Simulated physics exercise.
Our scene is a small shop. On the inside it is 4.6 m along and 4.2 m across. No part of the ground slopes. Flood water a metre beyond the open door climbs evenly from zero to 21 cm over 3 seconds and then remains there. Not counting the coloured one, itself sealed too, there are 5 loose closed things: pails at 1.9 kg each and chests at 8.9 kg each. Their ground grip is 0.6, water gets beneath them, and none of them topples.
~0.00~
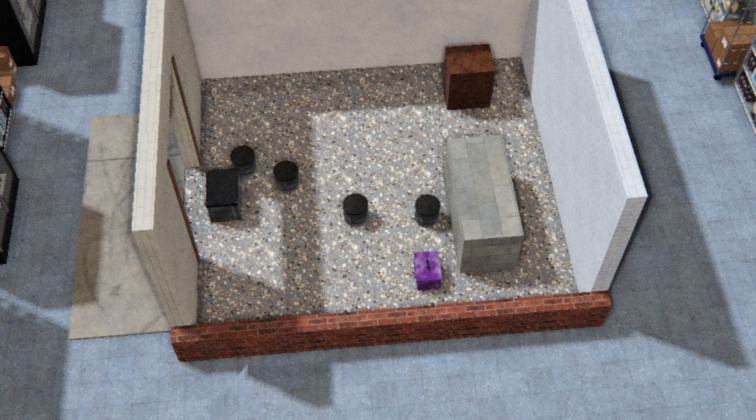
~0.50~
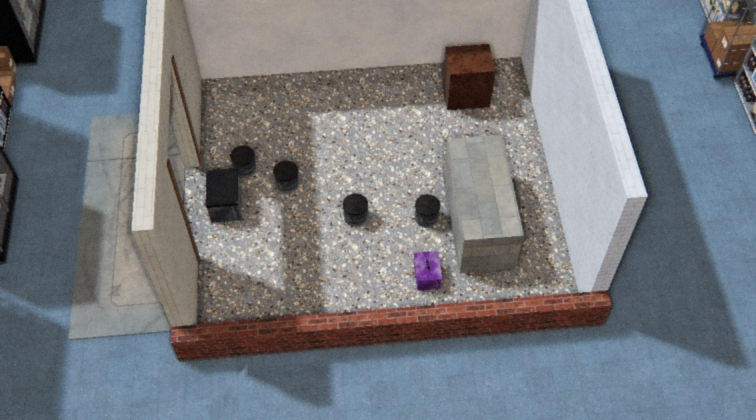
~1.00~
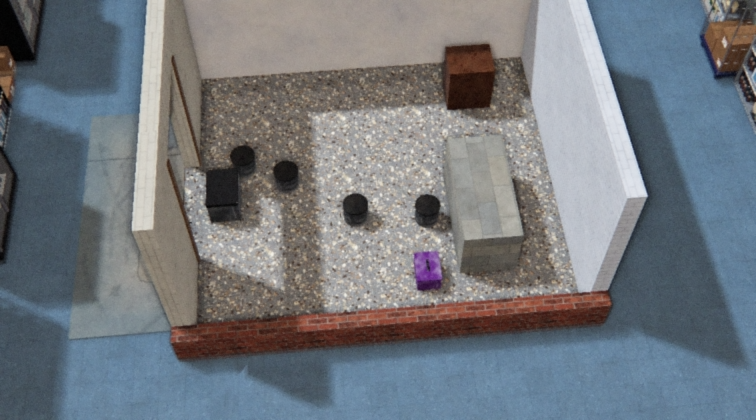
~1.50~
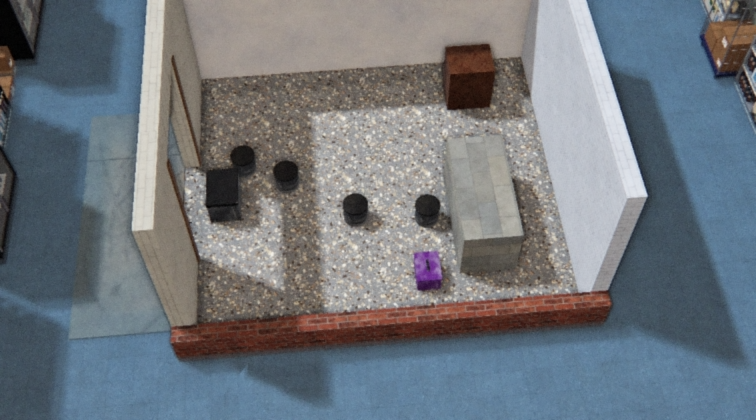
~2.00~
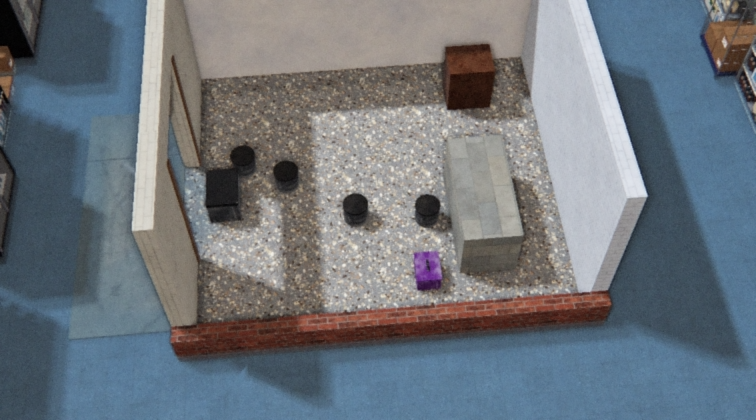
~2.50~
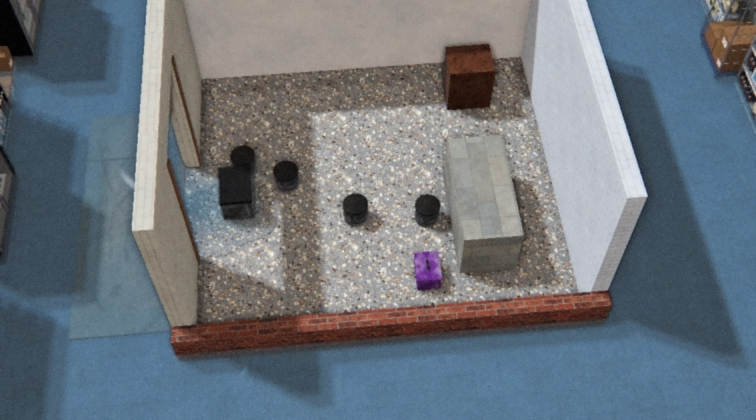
Water enters through the left doorway of a small shop and shifts a black chest rightward.
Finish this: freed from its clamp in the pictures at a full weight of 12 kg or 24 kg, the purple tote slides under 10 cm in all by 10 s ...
Only at the heavier weight.
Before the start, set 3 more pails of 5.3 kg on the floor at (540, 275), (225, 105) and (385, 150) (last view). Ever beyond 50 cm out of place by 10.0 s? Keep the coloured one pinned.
Result, in turn - falls shy; falls shy; exceeds it.
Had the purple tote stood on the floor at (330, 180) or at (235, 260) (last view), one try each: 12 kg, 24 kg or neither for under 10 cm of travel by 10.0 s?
The first time the greater option is needed; the second time the lesser option suffices.
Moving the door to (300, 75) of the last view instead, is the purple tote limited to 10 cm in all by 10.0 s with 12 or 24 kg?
That way, only the big mass suffices.
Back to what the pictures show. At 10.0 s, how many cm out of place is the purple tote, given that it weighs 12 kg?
Shift: Roughly 100 cm.
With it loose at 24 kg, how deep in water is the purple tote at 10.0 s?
10 cm, roughly.
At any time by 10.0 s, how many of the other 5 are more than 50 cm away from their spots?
I get 5.
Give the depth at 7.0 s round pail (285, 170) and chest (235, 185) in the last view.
Depth approx. 4 cm / 5 cm.
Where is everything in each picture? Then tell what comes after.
The first picture shows the purple tote at (428, 266), on the bottom; 0.0 m2 under water; 0 of 6 have shifted.
The second picture shows the purple tote at (428, 266) rests on the ground; water covers 0.0 m2; 0 of 6 have shifted.
The third picture shows the purple tote at (428, 266), on the bottom; water covers 0.0 m2; 0 of 6 have shifted.
The fourth picture shows the purple tote at (428, 266) rests on the ground; 0.0 m2 under water; 0 of 6 have shifted.
The fifth picture shows the purple tote at (428, 266), on the bottom; water covers 0.2 m2; 0 of 6 have shifted.
The sixth picture shows the purple tote at (428, 266), on the bottom; 0.9 m2 under water; 1 of 6 have shifted.
After 3.5 s the purple tote would be 0 cm from its start with 12 kg and 0 cm from its start with 24 kg; 0 cm of water round it then.
After 4.5 s the purple tote would be 0 cm from its start with 12 kg and 0 cm from its start with 24 kg; 4 cm of water round it then.
After 7.0 s the purple tote would be 34 cm from its start with 12 kg and 0 cm from its start with 24 kg; 10 cm of water round it then.
After 10.0 s the purple tote would be 96 cm from its start with 12 kg and 0 cm from its start with 24 kg; 10 cm of water round it then.
